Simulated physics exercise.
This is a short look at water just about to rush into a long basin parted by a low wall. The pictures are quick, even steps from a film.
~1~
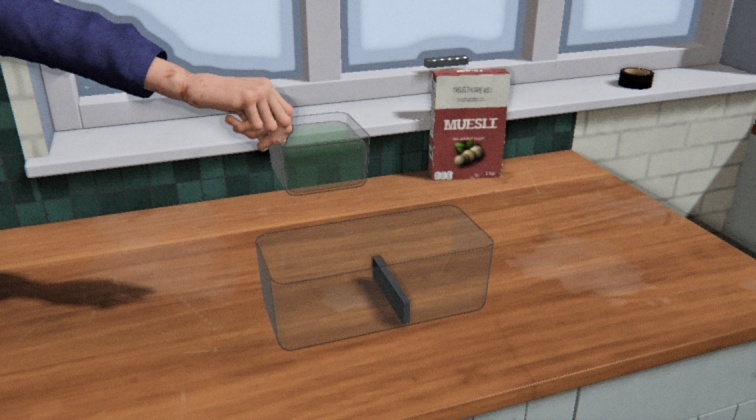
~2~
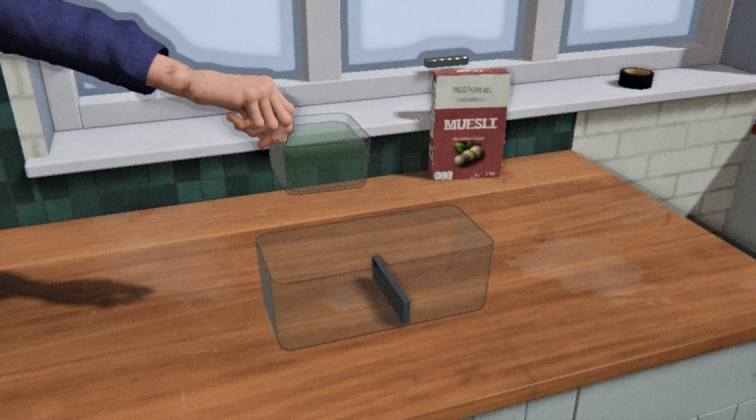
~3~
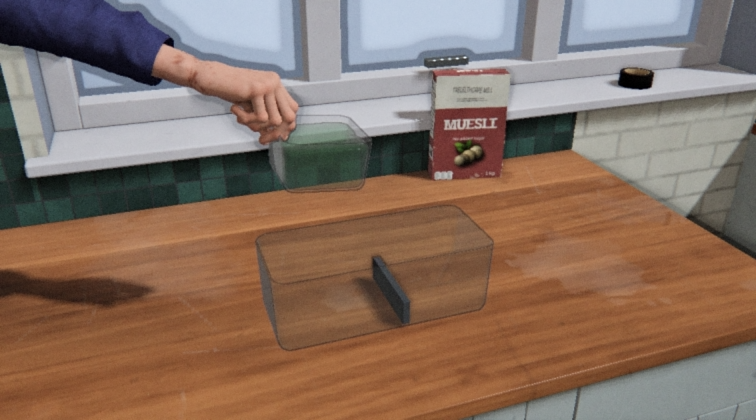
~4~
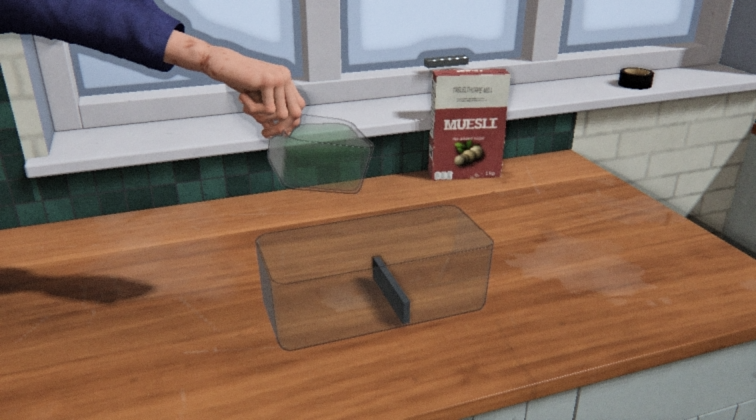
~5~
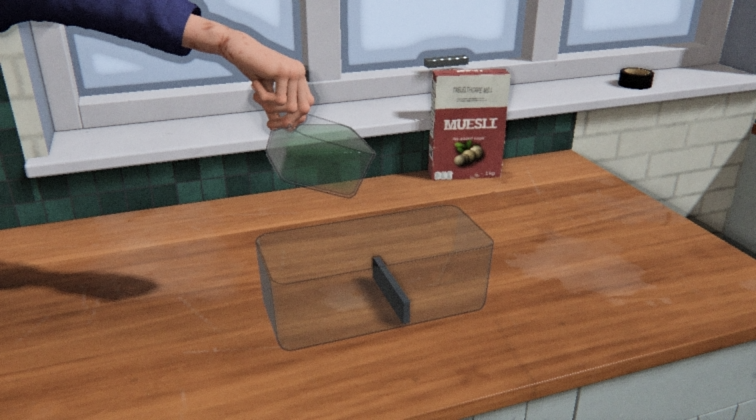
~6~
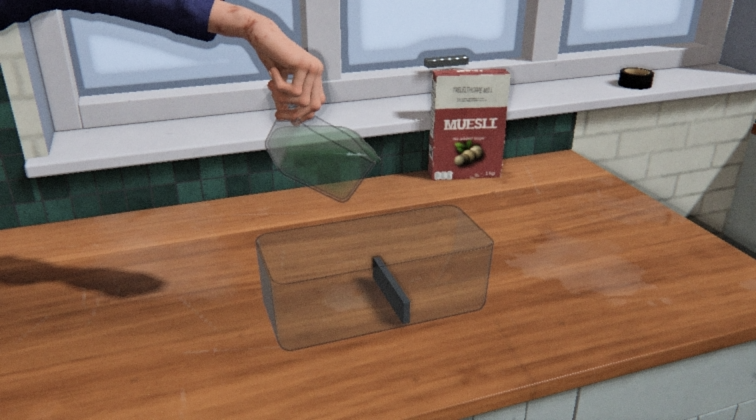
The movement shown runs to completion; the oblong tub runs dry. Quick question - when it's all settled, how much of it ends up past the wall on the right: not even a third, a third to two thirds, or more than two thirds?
I'd say a third to two thirds.
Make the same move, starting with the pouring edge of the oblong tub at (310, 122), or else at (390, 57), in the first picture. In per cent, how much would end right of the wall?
About 10 per cent, then about 75 per cent.
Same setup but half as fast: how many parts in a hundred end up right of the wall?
Roughly 70 in a hundred.
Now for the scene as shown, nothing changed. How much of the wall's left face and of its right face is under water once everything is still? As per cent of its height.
Near 20 in a hundred to the left, 60 to the right.
A moment on, the oblong tub is tipped on its side and 22 per cent is still to pour, 1 is left of the wall and 28 right of it.
Next, the oblong tub is tipped right over and 4 per cent is still to pour, 20 is left of the wall and 66 right of it.
Then the oblong tub is tipped right over and 0 per cent is still to pour, 34 is left of the wall and 60 right of it.
Later the oblong tub is tipped right over and 0 per cent is still to pour, 36 is left of the wall and 59 right of it.
In the end 37 per cent lies left of the wall, 59 right of it and 4 outside.
